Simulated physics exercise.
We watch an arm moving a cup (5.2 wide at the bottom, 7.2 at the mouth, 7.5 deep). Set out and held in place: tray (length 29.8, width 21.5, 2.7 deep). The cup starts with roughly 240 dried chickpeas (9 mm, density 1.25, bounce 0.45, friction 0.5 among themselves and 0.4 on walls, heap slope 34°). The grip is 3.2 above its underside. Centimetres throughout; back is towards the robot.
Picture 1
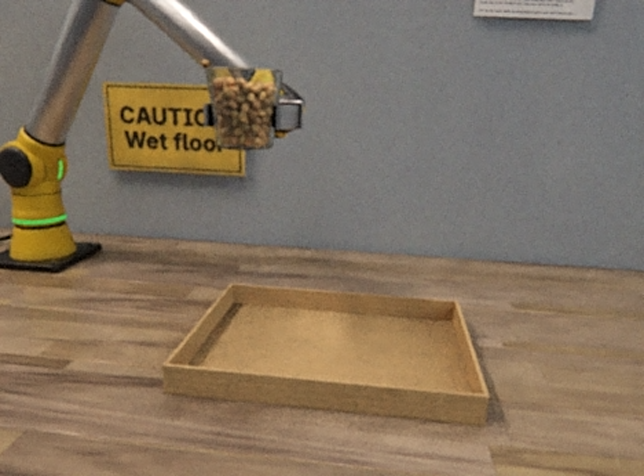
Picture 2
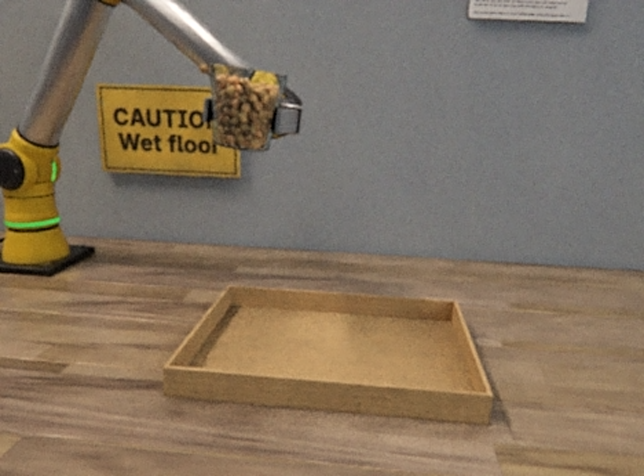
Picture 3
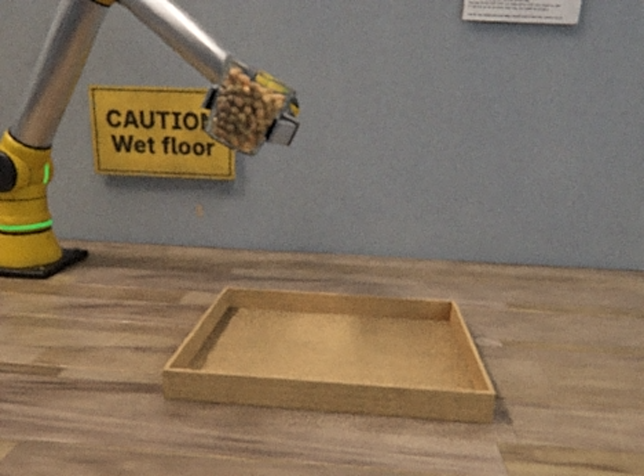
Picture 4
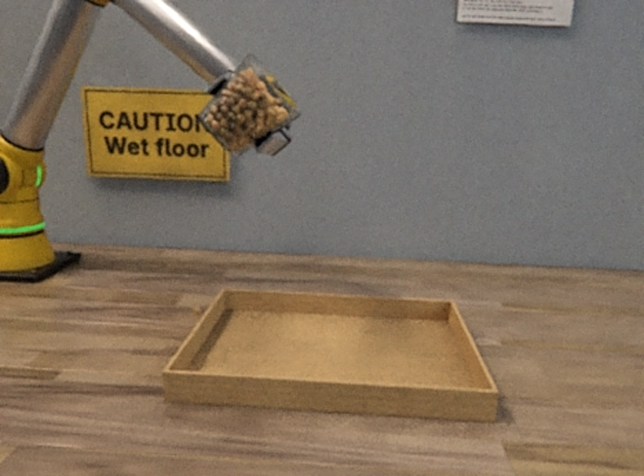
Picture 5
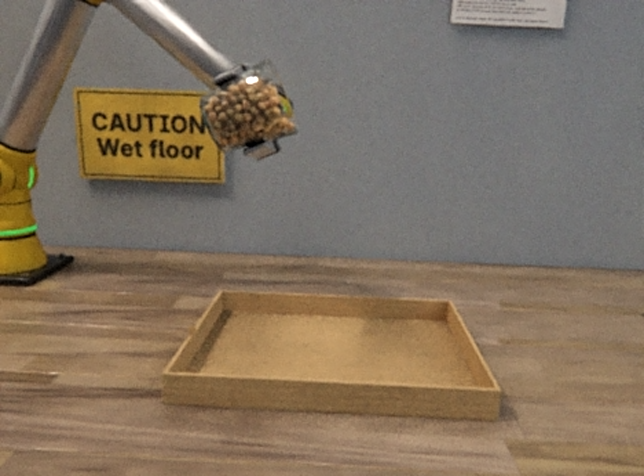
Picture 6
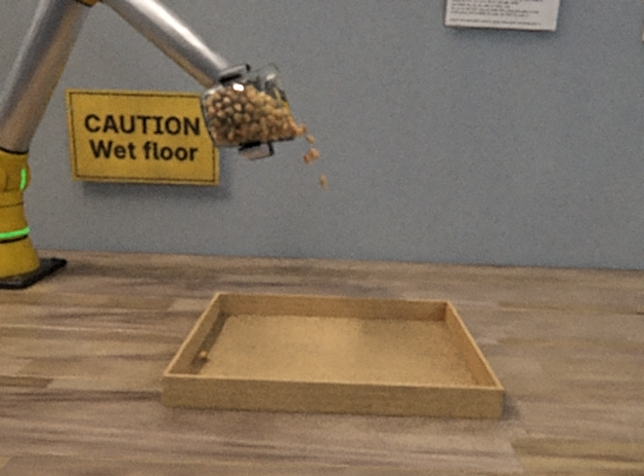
Above a shallow wooden tray, a robot arm tilting a clear cup of dried chickpeas rightward, a few tumbling out.
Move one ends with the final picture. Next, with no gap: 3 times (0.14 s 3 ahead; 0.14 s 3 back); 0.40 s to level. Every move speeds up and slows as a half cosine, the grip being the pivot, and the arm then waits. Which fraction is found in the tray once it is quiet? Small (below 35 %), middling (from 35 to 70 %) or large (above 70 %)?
A middling share, from 35 to 70 %, ends in the tray.
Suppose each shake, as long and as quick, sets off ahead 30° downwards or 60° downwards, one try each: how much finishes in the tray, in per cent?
About 35 and 15 per cent.
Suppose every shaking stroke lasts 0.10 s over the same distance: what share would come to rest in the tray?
In that case some 75 per cent.
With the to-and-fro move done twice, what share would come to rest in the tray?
It would be near 45 per cent.
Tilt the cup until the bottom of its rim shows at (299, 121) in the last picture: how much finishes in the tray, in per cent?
Some 15 per cent.
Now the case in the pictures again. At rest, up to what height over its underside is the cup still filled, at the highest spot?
Some 5.0 cm.
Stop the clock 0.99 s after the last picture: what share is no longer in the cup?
About 60 per cent by then.
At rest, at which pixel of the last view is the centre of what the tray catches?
Around (352, 349).
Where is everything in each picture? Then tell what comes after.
The first frame shows cup middle at (245, 111), level; upper third of the load around (244, 94), from x 205 to 275, top at y 65; 243 in the cup.
The second frame shows cup middle at (245, 110), tilted 7° forward; upper third of the load around (243, 93), from x 205 to 275, top at y 70; 242 in the cup, 1 in flight or on a rim.
The third frame shows cup middle at (246, 110), tilted 26° forward; upper third of the load around (245, 95), from x 200 to 280, top at y 75; 242 in the cup, 1 in flight or on a rim.
The fourth frame shows cup middle at (247, 111), tilted 48° forward; upper third of the load around (247, 96), from x 195 to 280, top at y 75; 242 in the cup, 1 in the tray.
The fifth frame shows cup middle at (247, 112), tilted 67° forward; upper third of the load around (248, 98), from x 190 to 290, top at y 80; 242 in the cup, 1 in the tray.
The sixth frame shows cup middle at (246, 112), tilted 74° forward; upper third of the load around (241, 102), from x 205 to 325, top at y 90; 238 in the cup, 1 in the tray, 4 in flight or on a rim.
Then, 0.50 s later, tilted 74° forward, highest piece 27 above the table; 161 in the cup, 56 in the tray, 26 in flight or on a rim.
Then, 0.99 s later, tilted 51° forward, highest piece 27 above the table; 139 in the tray, 101 in the cup, 3 in flight or on a rim.
Then, 1.44 s later, level, highest piece 28 above the table; 143 in the tray, 100 in the cup.
Then, 2.49 s later, level, highest piece 28 above the table; 143 in the tray, 100 in the cup.
At rest, 143 in the tray, 100 in the cup. That is 59 % in the tray.
